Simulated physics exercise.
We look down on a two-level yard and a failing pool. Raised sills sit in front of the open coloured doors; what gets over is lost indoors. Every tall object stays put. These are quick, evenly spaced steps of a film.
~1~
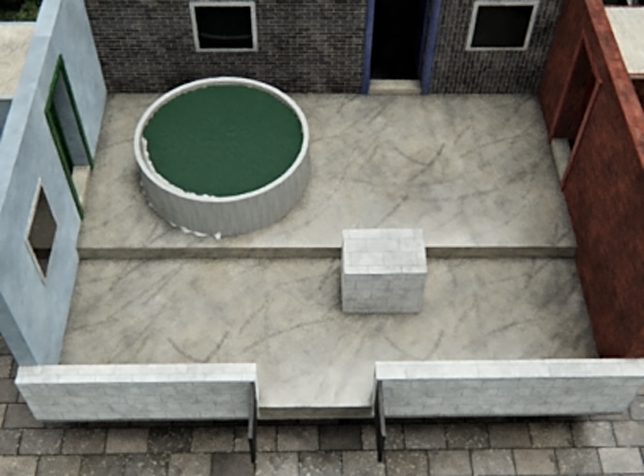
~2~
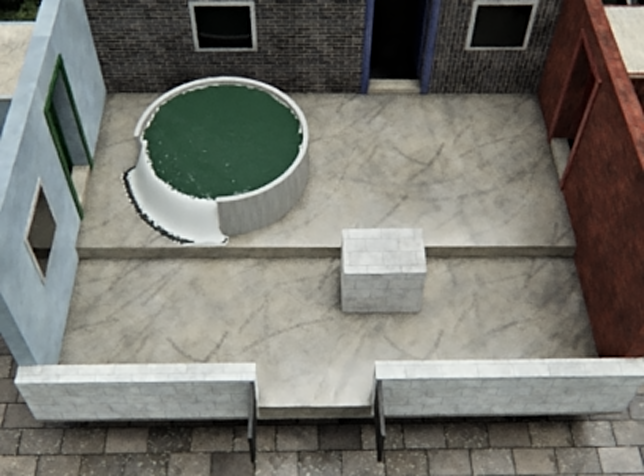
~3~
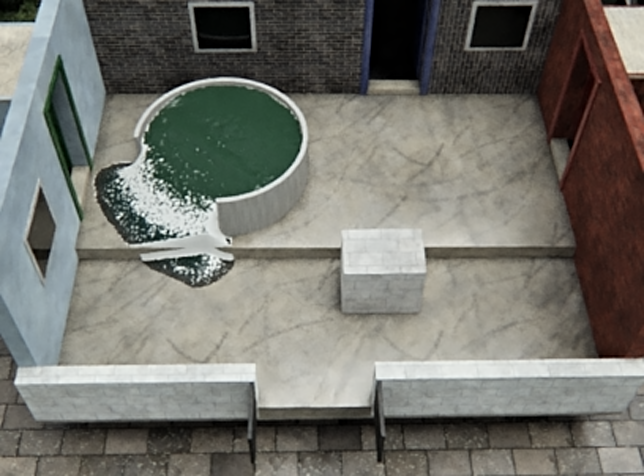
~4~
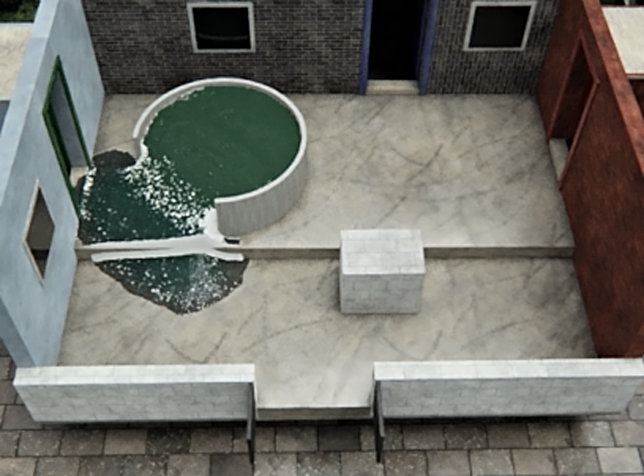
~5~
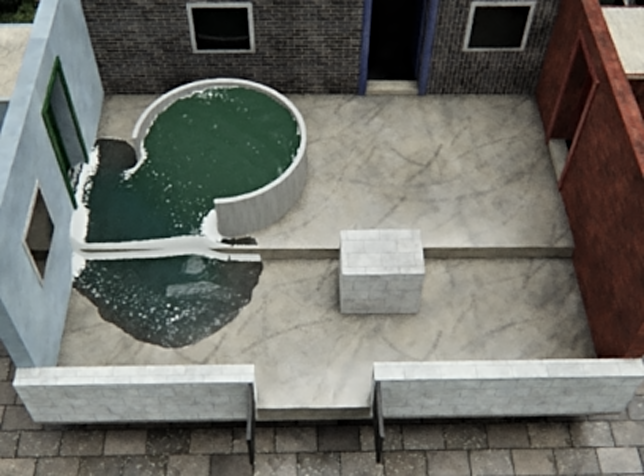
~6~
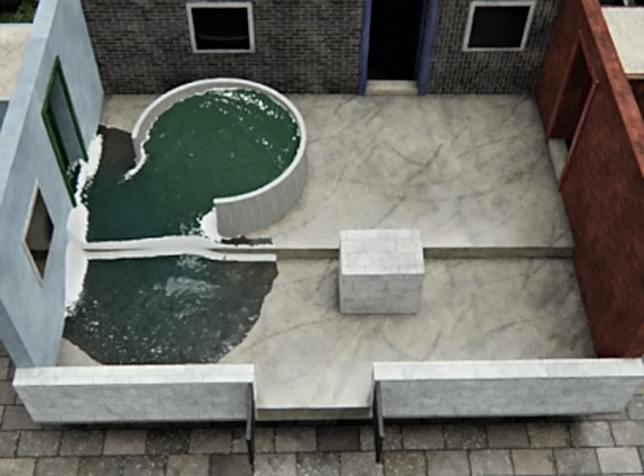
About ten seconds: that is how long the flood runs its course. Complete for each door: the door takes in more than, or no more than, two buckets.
Completed: The green door takes in more than two buckets; the red door takes in no more than two buckets; the blue door takes in no more than two buckets.
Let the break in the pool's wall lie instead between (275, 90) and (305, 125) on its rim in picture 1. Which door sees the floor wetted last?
That's the green one.
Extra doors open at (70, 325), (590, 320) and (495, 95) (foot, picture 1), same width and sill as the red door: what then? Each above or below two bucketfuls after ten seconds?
Going door by door: The first runs past the limit, the second runs past the limit, the third remains below the limit.
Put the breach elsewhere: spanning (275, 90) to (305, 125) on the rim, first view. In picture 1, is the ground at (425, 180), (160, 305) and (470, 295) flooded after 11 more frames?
Sequence of results: Reached by the flood, missed by the flood, missed by the flood.
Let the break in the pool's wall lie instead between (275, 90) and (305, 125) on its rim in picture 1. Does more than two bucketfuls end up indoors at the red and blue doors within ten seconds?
Red door: Exceeds it; blue door: Exceeds it.
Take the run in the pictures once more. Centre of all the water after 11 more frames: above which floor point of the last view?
Centre of the water: Near (171, 242).
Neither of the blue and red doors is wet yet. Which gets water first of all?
The blue one.
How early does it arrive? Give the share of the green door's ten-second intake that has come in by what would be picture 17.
Something like 70 in a hundred.
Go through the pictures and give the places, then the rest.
The first picture shows the round pool at (222, 139) is whole and still.
In the second picture, water pours out at (163, 205) and has run to (130, 172).
In the third picture, the front is at (102, 176), out from the gap at (163, 207).
In the fourth picture, the front is at (92, 162), out from the gap at (162, 209).
In the fifth picture, the front is at (181, 341), out from the gap at (162, 209).
In the sixth picture, the front is at a hidden place, out from the gap at (161, 209).
A moment on, water covers 25 % of the floor; the green door far over two buckets in, the red door not reached, the blue door not reached.
Next, water covers 30 % of the floor; the green door far over two buckets in, the red door not reached, the blue door not reached.
Then, water covers 50 % of the floor; the green door far over two buckets in, the red door not reached, the blue door not reached.
Later, water covers 65 % of the floor; the green door far over two buckets in, the red door not reached, the blue door wet at the sill, nothing in.
In the end, water covers 75 % of the floor; the green door far over two buckets in, the red door wet at the sill, nothing in, the blue door wet at the sill, nothing in.
